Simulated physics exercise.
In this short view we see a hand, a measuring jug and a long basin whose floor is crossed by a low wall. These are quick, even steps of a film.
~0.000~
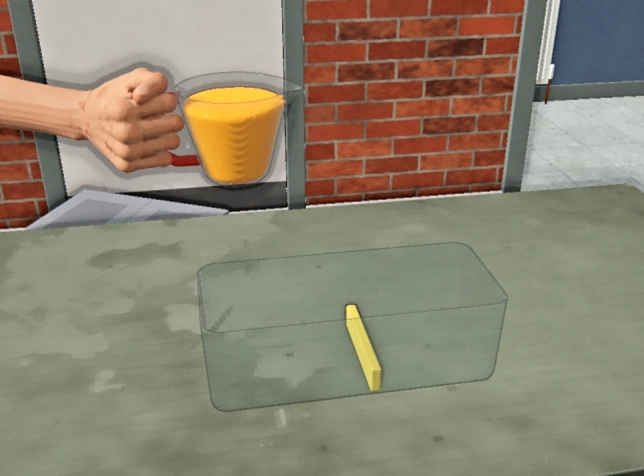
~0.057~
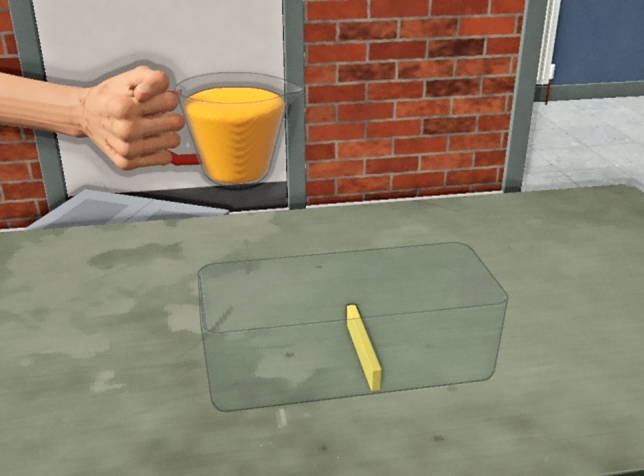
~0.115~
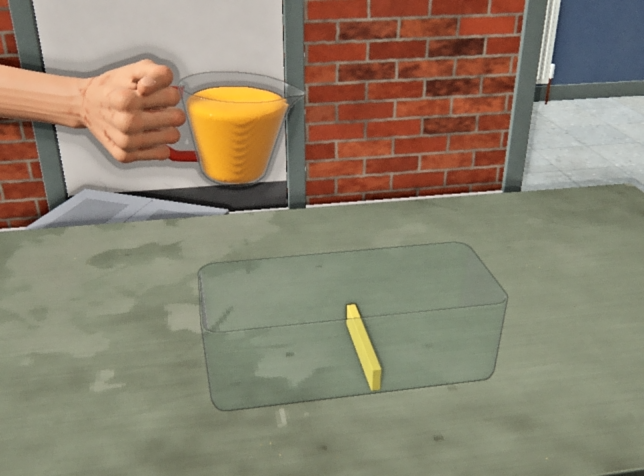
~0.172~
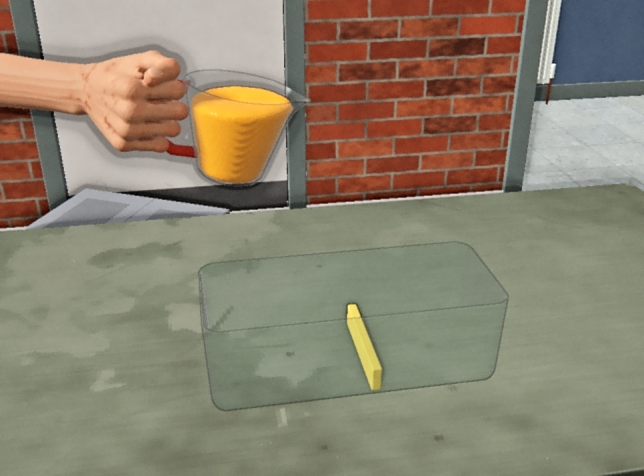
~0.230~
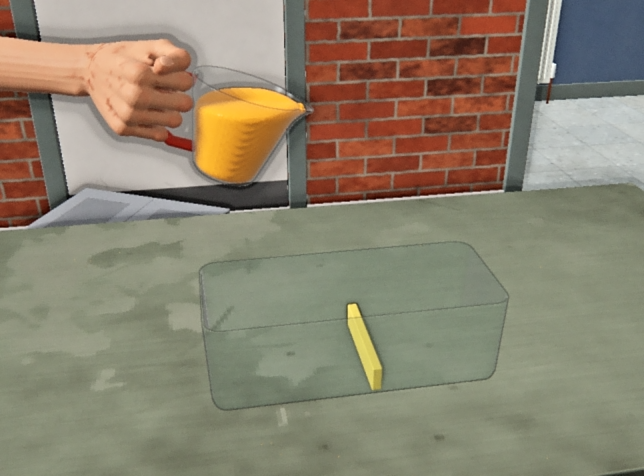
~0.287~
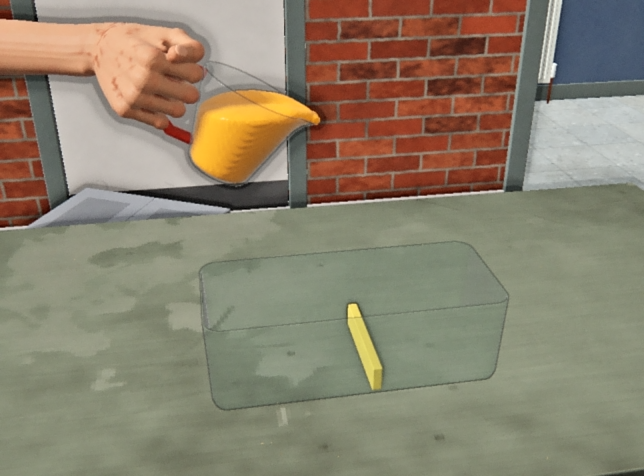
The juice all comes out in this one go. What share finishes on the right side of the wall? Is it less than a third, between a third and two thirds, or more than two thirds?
The share that settles right of the wall is one third to two thirds, as I see it.
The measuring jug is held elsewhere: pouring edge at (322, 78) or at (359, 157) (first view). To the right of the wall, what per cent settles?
Roughly 75 % and 90 %.
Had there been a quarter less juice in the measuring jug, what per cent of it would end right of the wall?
Close to 20 per cent.
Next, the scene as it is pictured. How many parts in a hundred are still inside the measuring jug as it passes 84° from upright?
Looks like roughly 45 percent is still held.
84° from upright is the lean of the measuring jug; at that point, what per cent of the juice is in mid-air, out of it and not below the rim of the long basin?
About 40 %.
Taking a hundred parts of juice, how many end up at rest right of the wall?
Share approx. 45 per cent.
A moment on, the measuring jug is tipped on its side and 44 per cent is still to pour, 3 is left of the wall and 15 right of it.
Next, the measuring jug is tipped on its side and 6 per cent is still to pour, 35 is left of the wall and 41 right of it.
Then the measuring jug is tipped on its side and 0 per cent is still to pour, 54 is left of the wall and 42 right of it.
Later the measuring jug is tipped on its side and 0 per cent is still to pour, 55 is left of the wall and 43 right of it.
In the end 55 per cent lies left of the wall, 43 right of it and 2 outside.
